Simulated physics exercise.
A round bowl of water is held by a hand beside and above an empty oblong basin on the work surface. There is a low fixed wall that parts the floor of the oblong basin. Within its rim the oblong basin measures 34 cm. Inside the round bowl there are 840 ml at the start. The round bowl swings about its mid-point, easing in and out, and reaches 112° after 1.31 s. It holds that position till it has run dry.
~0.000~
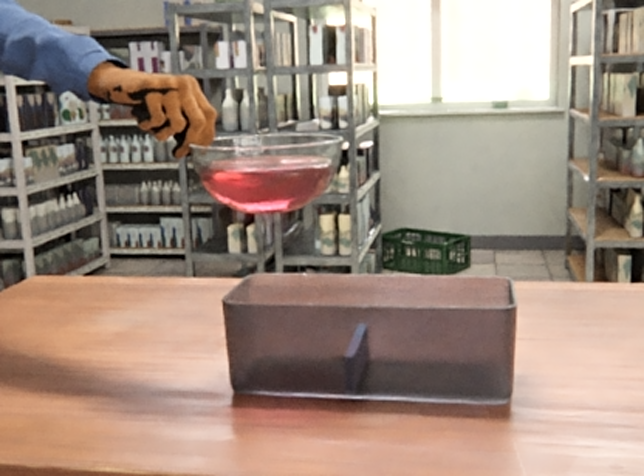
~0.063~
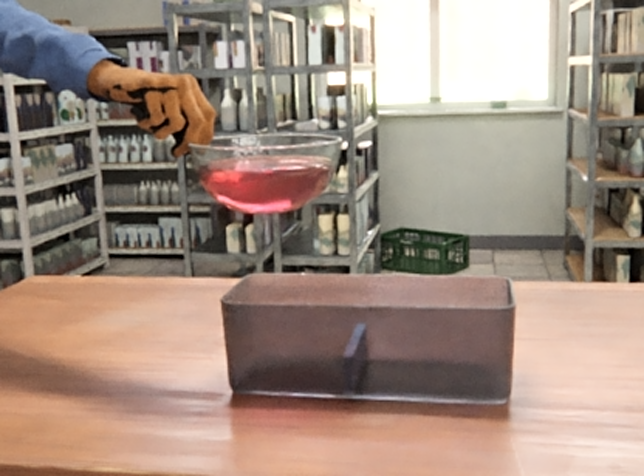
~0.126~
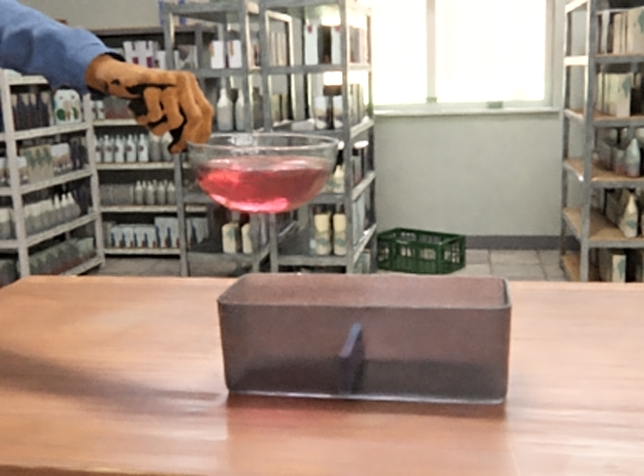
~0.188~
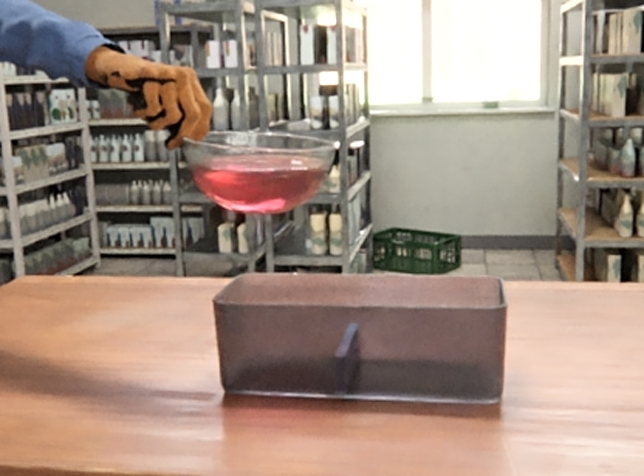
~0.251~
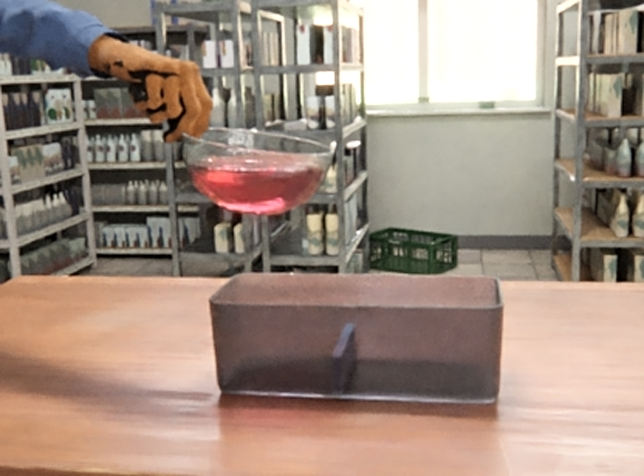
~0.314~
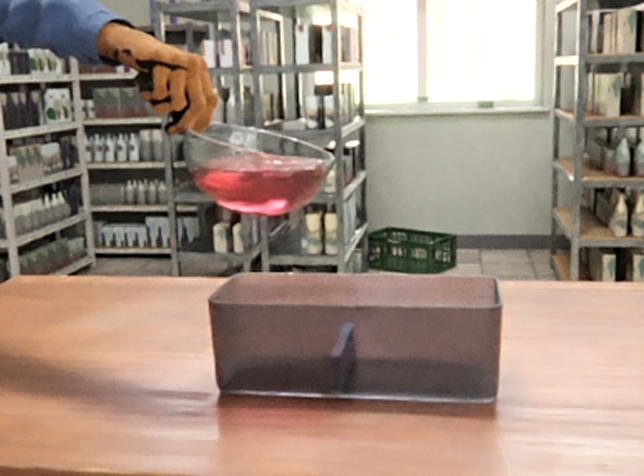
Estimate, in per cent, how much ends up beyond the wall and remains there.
Roughly 80 % ends up beyond the wall.
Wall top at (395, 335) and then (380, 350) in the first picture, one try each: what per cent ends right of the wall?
45 % and 60 %.
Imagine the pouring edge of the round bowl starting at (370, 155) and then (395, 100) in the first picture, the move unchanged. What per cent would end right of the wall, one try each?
Respectively about 90 and 95 percent.
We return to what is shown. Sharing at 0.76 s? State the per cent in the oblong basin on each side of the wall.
About 0 % left, 24 % right.
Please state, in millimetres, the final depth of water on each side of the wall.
Left part: About 10 mm; right part: About 28 mm.
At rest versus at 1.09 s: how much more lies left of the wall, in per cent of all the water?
Around 4 in a hundred.
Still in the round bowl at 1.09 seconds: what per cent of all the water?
Remaining share: Approx. 0 %.
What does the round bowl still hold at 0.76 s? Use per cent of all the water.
About 42 per cent.
After 0.76 s the tilt is 70° and 42 per cent is still to pour, 0 is left of the wall and 25 right of it.
After 1.09 s the tilt is 105° and 0 per cent is still to pour, 16 is left of the wall and 80 right of it.
After 1.44 s the tilt is 112° and 0 per cent is still to pour, 19 is left of the wall and 80 right of it.
After 1.81 s the tilt is 112° and 0 per cent is still to pour, 20 is left of the wall and 80 right of it.
In the end 20 per cent lies left of the wall, 80 right of it and 1 outside.
